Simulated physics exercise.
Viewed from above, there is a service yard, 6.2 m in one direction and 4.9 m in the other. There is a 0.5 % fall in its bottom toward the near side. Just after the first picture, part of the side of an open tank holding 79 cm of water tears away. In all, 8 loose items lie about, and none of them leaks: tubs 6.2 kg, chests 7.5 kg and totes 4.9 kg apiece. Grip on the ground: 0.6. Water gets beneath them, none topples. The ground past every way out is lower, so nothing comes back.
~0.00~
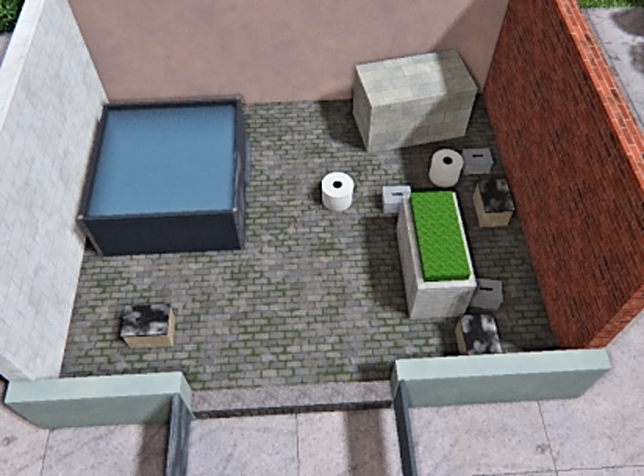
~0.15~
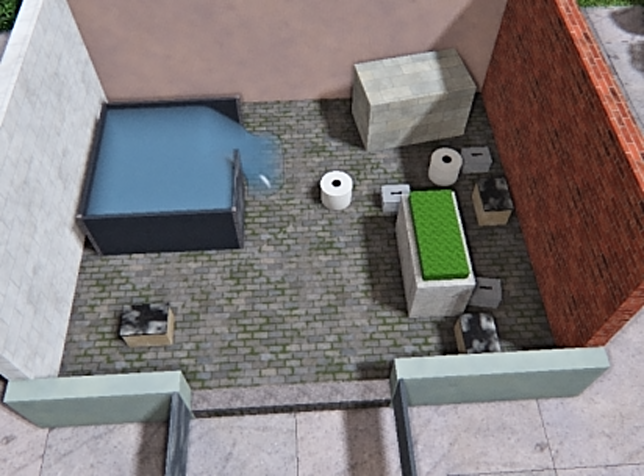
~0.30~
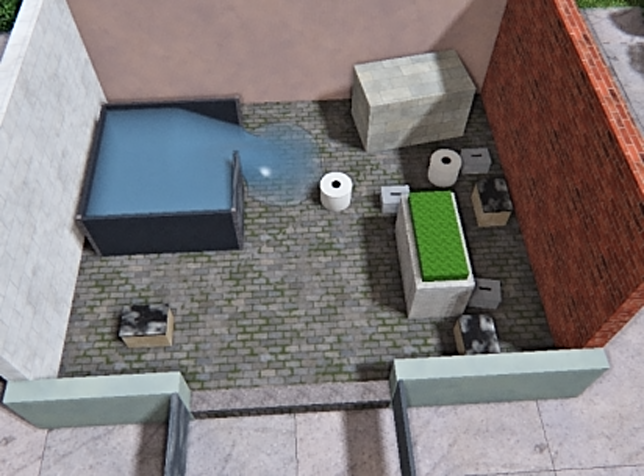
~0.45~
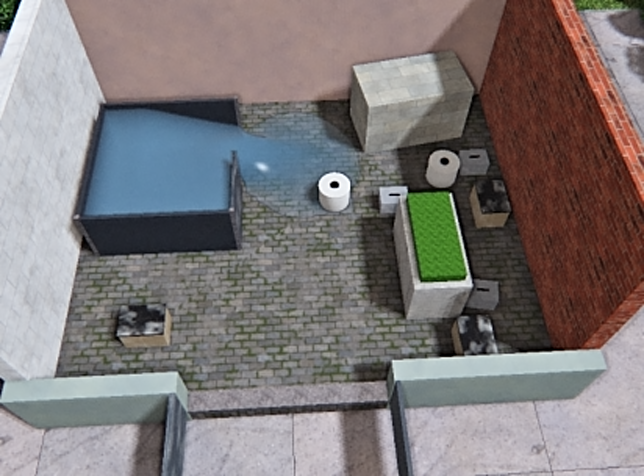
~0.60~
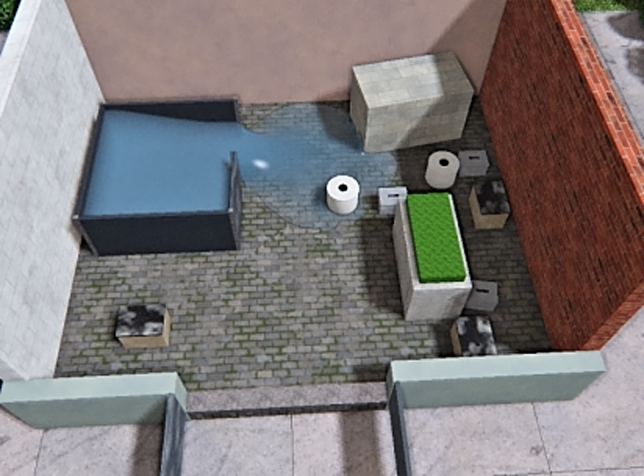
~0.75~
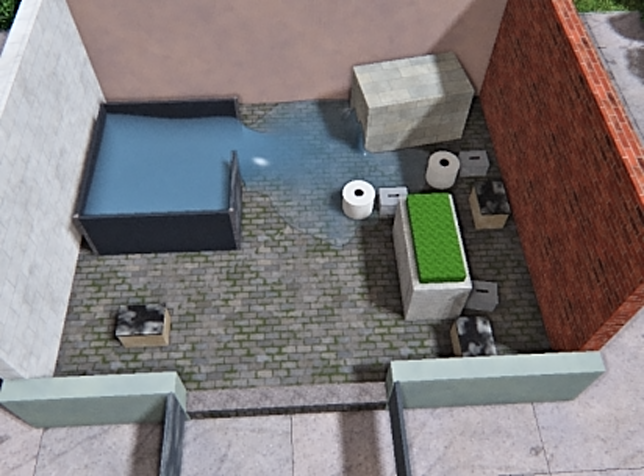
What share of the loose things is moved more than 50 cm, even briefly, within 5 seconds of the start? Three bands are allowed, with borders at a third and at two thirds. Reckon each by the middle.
That would be two thirds or more of them.
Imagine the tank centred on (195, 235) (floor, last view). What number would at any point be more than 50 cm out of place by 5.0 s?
So the tally would be 7.
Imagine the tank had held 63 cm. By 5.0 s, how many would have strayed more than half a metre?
Count: 7.
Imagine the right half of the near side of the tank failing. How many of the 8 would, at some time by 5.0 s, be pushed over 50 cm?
Then the count would be 2.
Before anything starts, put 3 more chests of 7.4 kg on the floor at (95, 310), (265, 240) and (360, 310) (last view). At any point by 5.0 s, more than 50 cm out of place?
Outcome: Stays within first, stays within next, breaks the threshold last.
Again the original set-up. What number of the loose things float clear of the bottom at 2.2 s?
I'd say 4 of them.
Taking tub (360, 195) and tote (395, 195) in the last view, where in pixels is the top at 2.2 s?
Approx. (382, 208); approx. (490, 241).
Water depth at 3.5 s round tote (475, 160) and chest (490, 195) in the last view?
About 16 and 19 cm.
After 1.1 s 1 of 8 are over 50 cm from their spots; 0 afloat.
After 2.2 s 4 of 8 are over 50 cm from their spots; 4 afloat.
After 3.5 s 6 of 8 are over 50 cm from their spots; 6 afloat.
After 5.0 s 7 of 8 are over 50 cm from their spots, and 7 have been at some point; 6 afloat.
